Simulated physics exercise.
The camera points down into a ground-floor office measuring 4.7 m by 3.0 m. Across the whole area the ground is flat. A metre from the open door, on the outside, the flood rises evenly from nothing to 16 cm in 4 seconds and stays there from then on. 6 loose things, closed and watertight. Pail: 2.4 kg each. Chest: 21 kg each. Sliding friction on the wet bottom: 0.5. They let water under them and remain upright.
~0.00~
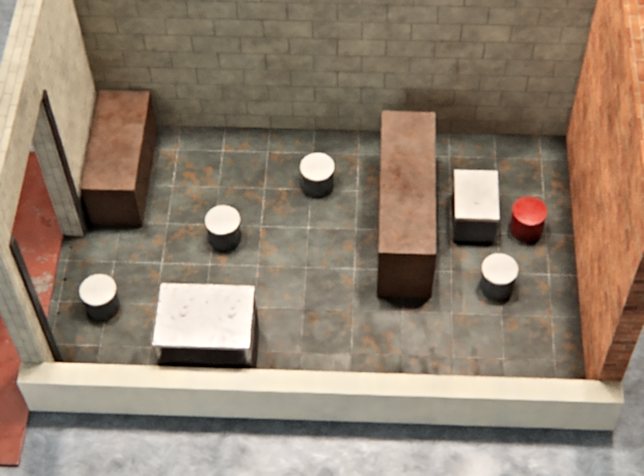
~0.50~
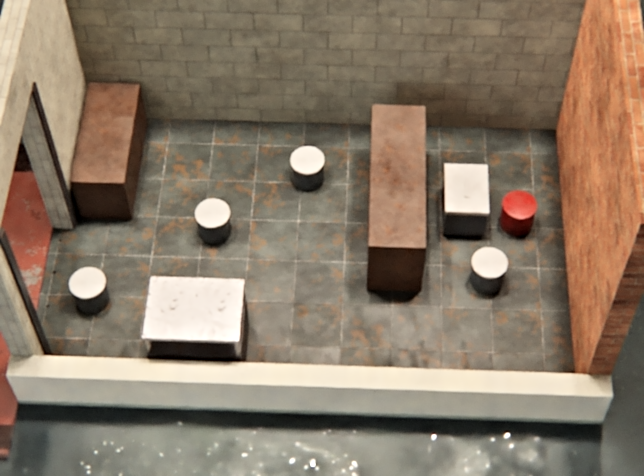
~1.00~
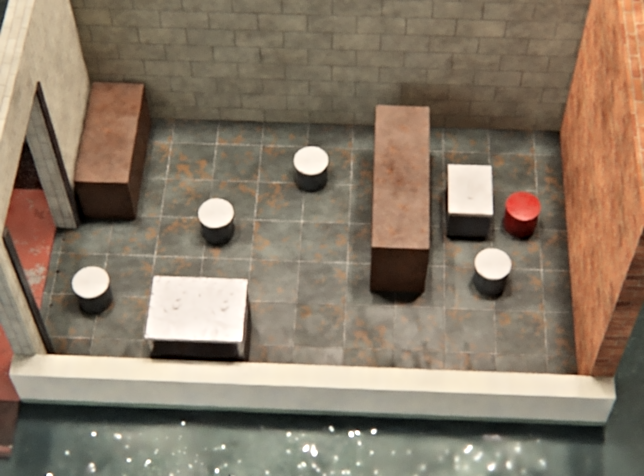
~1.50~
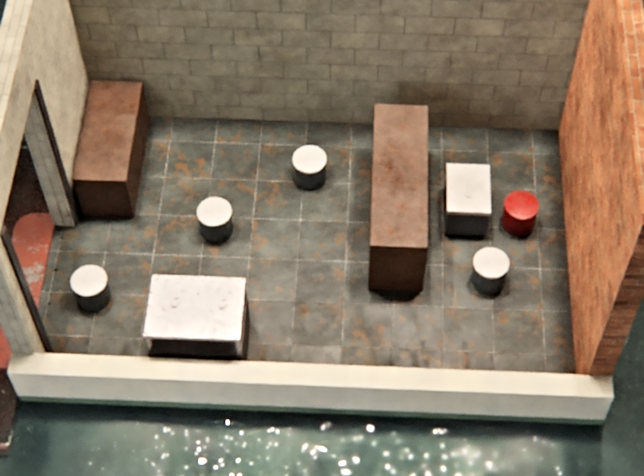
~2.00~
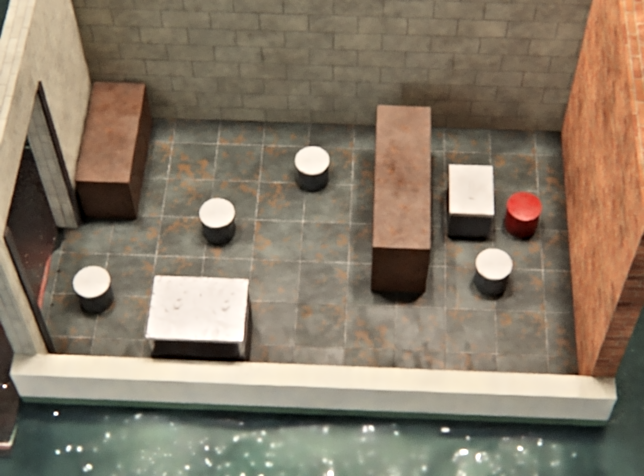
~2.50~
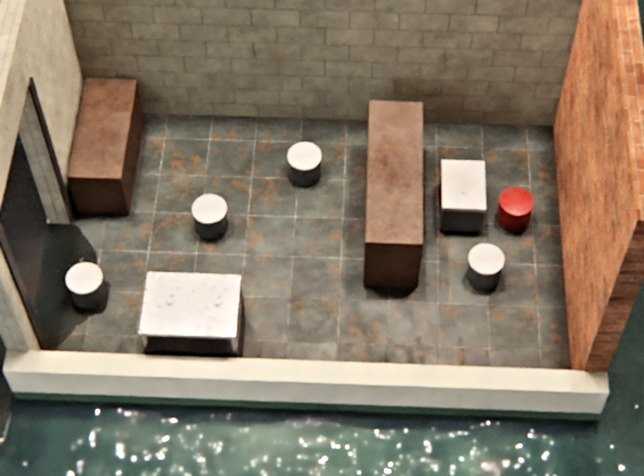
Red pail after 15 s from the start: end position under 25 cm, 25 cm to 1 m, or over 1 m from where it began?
25 cm to 1 m.
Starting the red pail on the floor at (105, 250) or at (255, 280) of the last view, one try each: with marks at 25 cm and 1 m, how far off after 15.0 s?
The first start leaves it well away, the second leaves it well away.
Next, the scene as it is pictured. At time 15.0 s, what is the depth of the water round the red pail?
Roughly 10 cm deep.
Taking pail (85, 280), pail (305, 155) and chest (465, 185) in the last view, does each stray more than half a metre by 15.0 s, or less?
The first is higher, the second higher and the third lower.
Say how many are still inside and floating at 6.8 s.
At that instant the tally stands at 3.
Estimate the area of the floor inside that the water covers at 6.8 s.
Near 9.0 m2 in all.
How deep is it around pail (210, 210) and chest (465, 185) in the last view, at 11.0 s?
Roughly 6 and 4 cm.
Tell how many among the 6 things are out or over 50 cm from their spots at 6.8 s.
The number I get is 3.
After 3.5 s the red pail is near (517, 201), 0.0 m from its start, aground; 0 afloat.
After 6.8 s the red pail is near (517, 201), 0.0 m from its start, aground; 3 afloat.
After 11.0 s the red pail is near (514, 146), 0.6 m from its start, afloat; 5 afloat.
After 15.0 s the red pail is near (517, 138), 0.7 m from its start, afloat; 6 afloat.
